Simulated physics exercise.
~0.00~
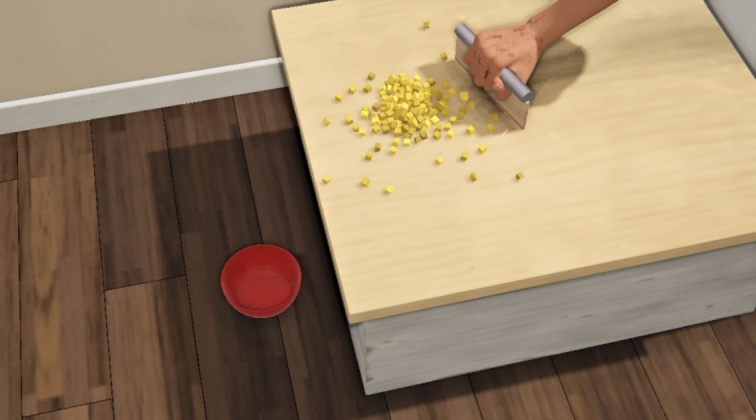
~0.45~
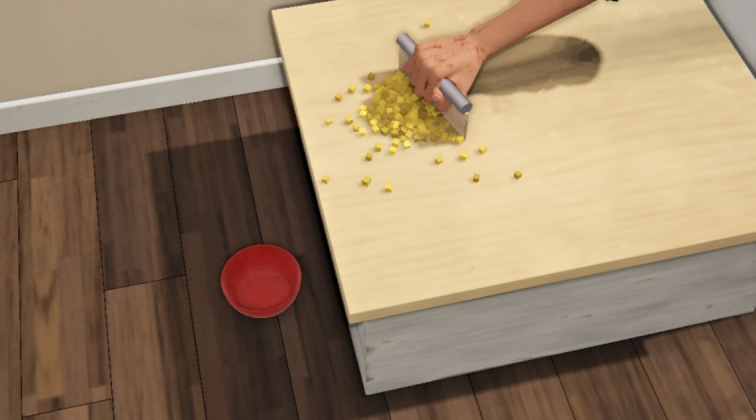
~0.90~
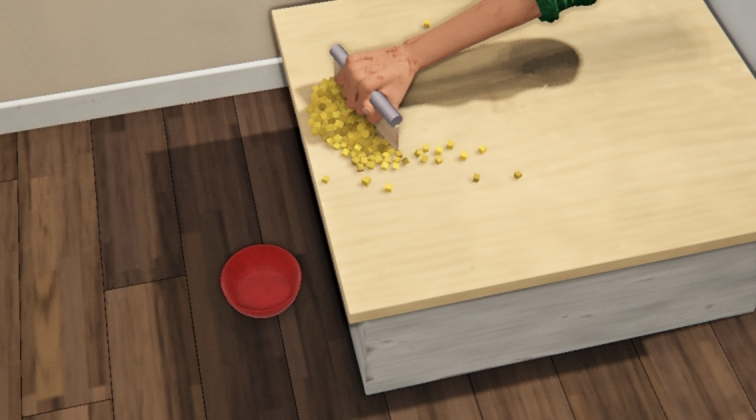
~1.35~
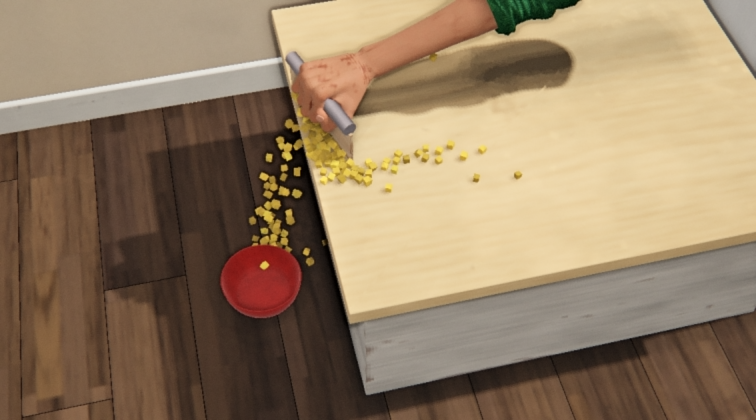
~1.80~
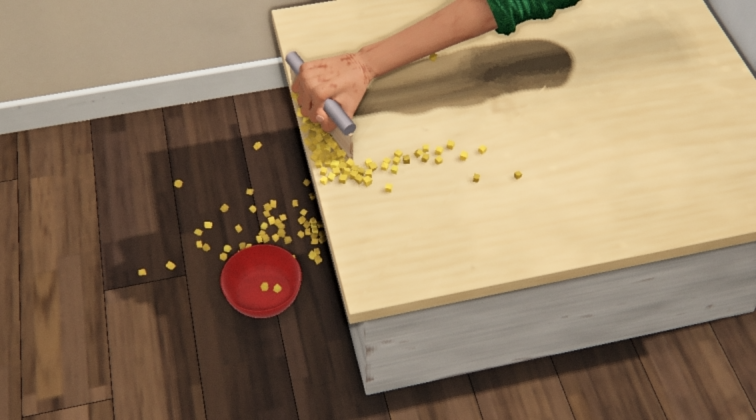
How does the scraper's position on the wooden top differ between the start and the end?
At the start the scraper is to the right of the pile of yellow cubes, well in from the left edge. By the end it is farther left, with its front corner at the left edge of the top.
